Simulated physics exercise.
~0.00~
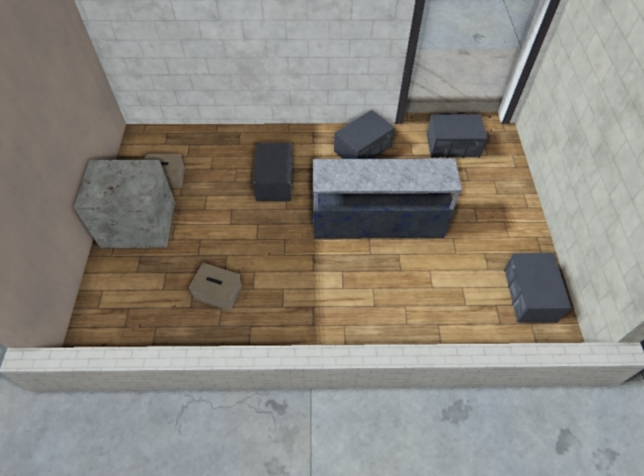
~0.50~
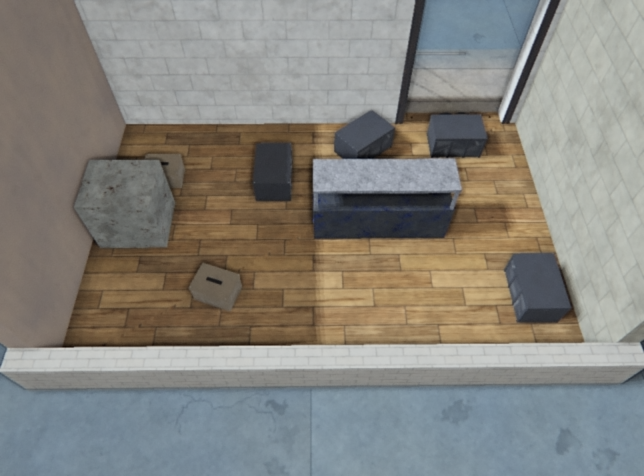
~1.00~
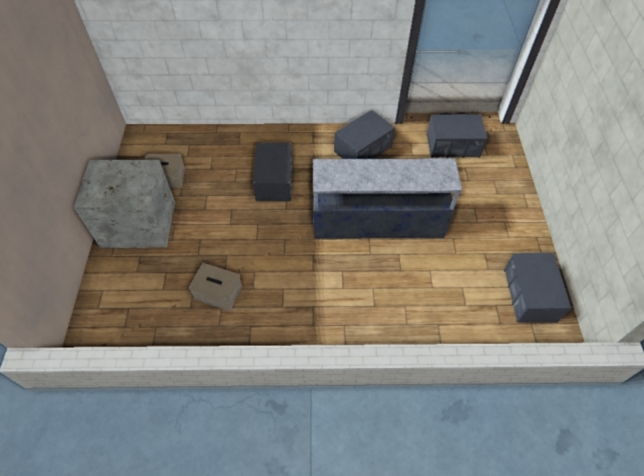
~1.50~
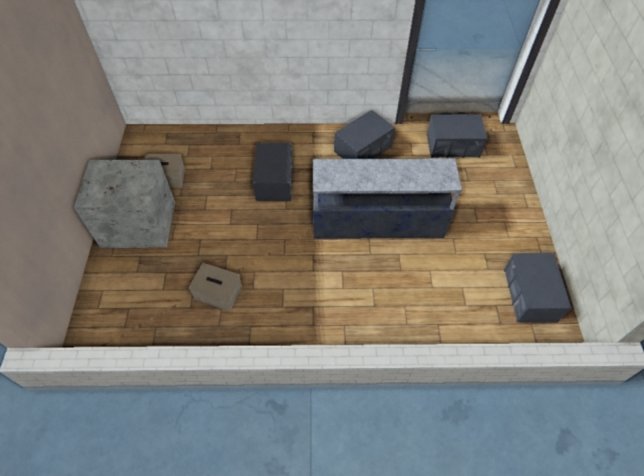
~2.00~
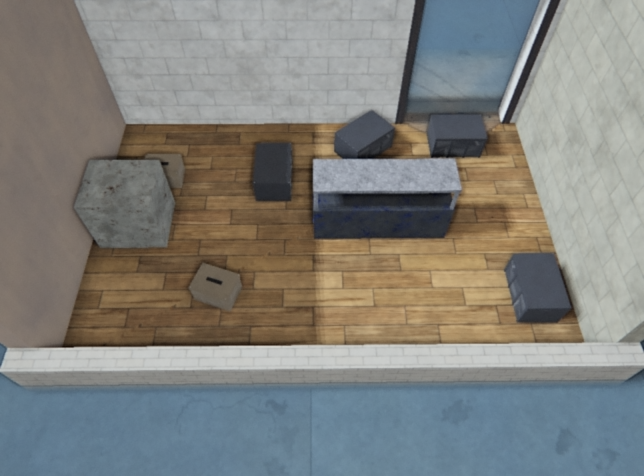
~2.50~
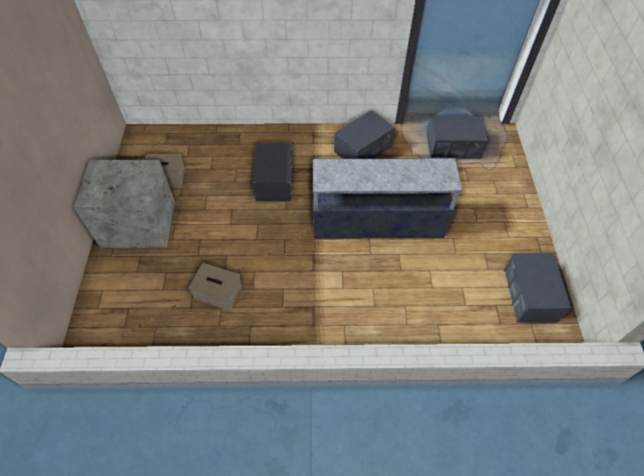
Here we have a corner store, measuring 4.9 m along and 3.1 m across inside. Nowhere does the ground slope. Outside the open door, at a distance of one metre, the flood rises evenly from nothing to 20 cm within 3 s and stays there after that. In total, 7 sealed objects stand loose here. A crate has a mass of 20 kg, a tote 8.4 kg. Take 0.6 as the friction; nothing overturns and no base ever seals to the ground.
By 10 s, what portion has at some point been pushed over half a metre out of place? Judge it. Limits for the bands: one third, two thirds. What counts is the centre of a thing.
Band: Middle, one third to two thirds.
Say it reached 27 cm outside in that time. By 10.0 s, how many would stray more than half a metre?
Then 6.
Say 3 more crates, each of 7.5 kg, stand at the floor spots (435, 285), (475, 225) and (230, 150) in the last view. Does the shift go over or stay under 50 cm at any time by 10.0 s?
For each in turn I get a greater distance, a greater distance and a smaller distance.
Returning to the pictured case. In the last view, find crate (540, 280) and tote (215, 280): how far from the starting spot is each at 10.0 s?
In turn: 250 cm, 20 cm.
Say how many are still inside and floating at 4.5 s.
Answer: 0.
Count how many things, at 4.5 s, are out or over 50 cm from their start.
Answer: 1.
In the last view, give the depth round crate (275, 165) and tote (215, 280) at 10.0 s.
Around 5 cm and 7 cm.
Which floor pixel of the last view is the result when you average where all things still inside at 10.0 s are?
Averaged position, last view: Near pixel (280, 207).
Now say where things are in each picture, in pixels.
A crate at (459, 126), on the bottom; a crate at (365, 130) rests on the ground; water covers 0.0 m2; 0 of 7 have shifted, in the first picture.
A crate at (459, 126) rests on the ground; a crate at (365, 130) rests on the ground; 0.0 m2 under water; 0 of 7 have shifted, in the second picture.
A crate at (459, 126), on the bottom; a crate at (365, 130) rests on the ground; 0.0 m2 under water; 0 of 7 have shifted, in the third picture.
A crate at (459, 126) rests on the ground; a crate at (365, 130) rests on the ground; water covers 0.0 m2; 0 of 7 have shifted, in the fourth picture.
A crate at (459, 126), on the bottom; a crate at (365, 130) rests on the ground; water covers 0.2 m2; 0 of 7 have shifted, in the fifth picture.
A crate at (459, 128), on the bottom; a crate at (365, 130), on the bottom; water covers 0.5 m2; 0 of 7 have shifted, in the sixth picture.
After 3.5 s 1 of 7 are over 50 cm from their spots; 0 afloat.
After 4.5 s 1 of 7 are over 50 cm from their spots; 0 afloat.
After 7.0 s 3 of 7 are over 50 cm from their spots; 0 afloat.
After 10.0 s 3 of 7 are over 50 cm from their spots, and 3 have been at some point; 2 afloat.
